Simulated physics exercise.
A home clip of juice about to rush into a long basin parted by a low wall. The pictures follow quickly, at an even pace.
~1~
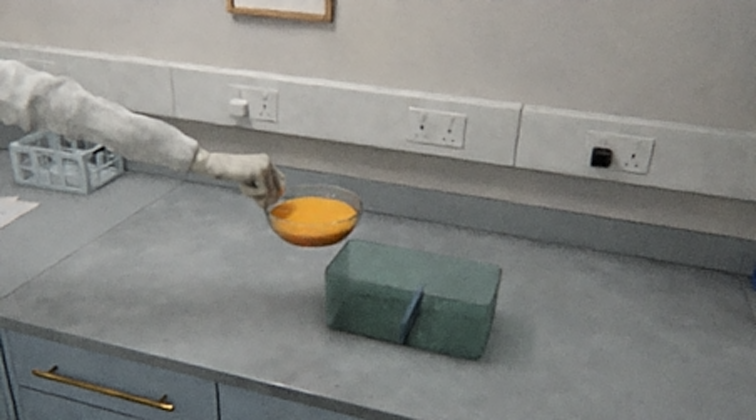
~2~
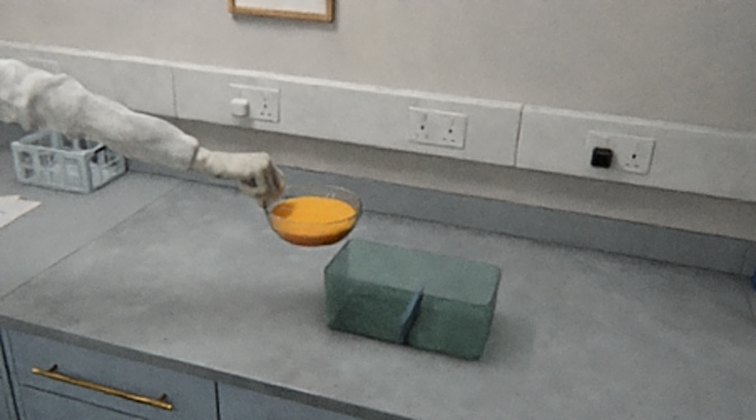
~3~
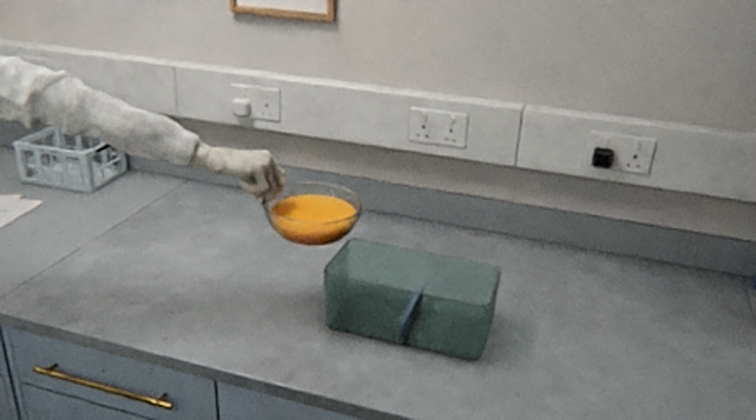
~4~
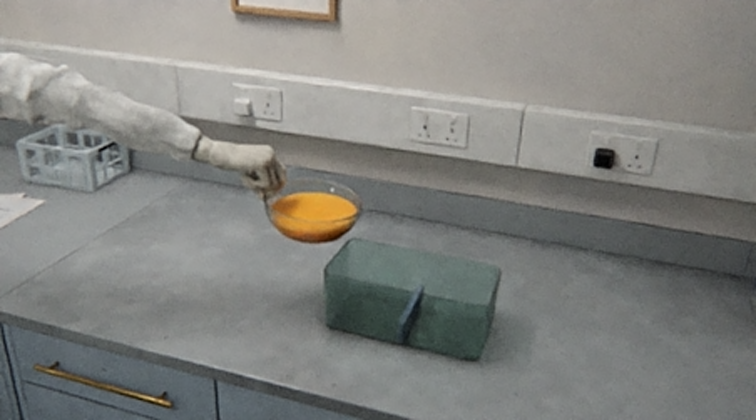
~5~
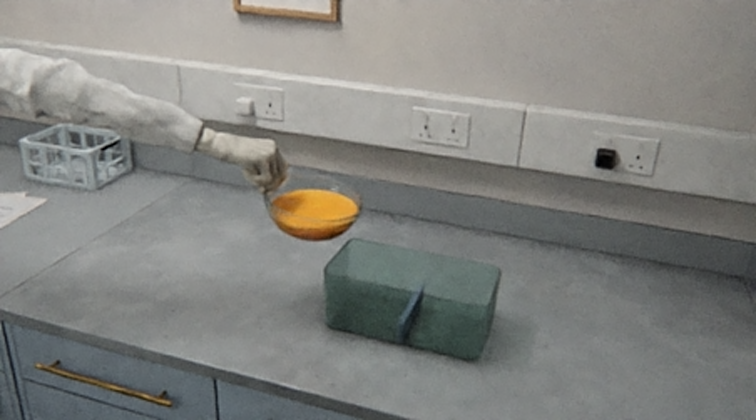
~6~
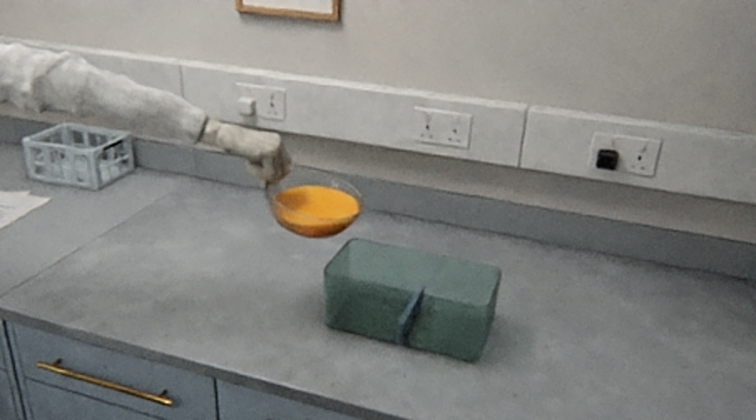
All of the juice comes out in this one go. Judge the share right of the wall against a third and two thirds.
It comes to between a third and two thirds.
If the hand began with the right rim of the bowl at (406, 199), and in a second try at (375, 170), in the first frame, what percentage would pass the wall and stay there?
The first gives 85 %, the second 85 %.
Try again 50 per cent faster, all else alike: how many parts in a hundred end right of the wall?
Near 55 %.
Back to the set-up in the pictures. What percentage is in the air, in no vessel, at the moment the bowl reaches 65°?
It comes to 40 per cent or so.
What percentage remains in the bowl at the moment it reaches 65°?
Some 50 per cent.
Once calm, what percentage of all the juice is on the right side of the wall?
About 50 per cent.
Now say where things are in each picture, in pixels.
In the first picture, it leans 0°; its right rim is at (360, 212); the juice meets the walls at (274, 206) and (357, 221); the long basin's rim runs from (337, 256) to (497, 286); the wall's top is at (412, 305).
In the second picture, it leans 1°; its right rim is at (359, 212); the juice meets the walls at (274, 206) and (357, 220).
In the third picture, it leans 2°; its right rim is at (359, 212); the juice meets the walls at (274, 204) and (356, 219).
In the fourth picture, it leans 5°; its right rim is at (359, 212); the juice meets the walls at (274, 201) and (356, 217).
In the fifth picture, it leans 8°; its right rim is at (359, 212); the juice meets the walls at (275, 198) and (357, 215).
In the sixth picture, it leans 13°; its right rim is at (359, 212); the juice meets the walls at (276, 194) and (358, 213).
A moment on, the bowl is tipped part way and 52 per cent is still to pour, 7 is left of the wall and 0 right of it.
Next, the bowl is tipped on its side and 3 per cent is still to pour, 34 is left of the wall and 48 right of it.
Then the bowl is tipped on its side and 0 per cent is still to pour, 48 is left of the wall and 51 right of it.
Later the bowl is tipped on its side and 0 per cent is still to pour, 48 is left of the wall and 51 right of it.
At rest 48 per cent lies left of the wall, 51 right of it and 1 outside.
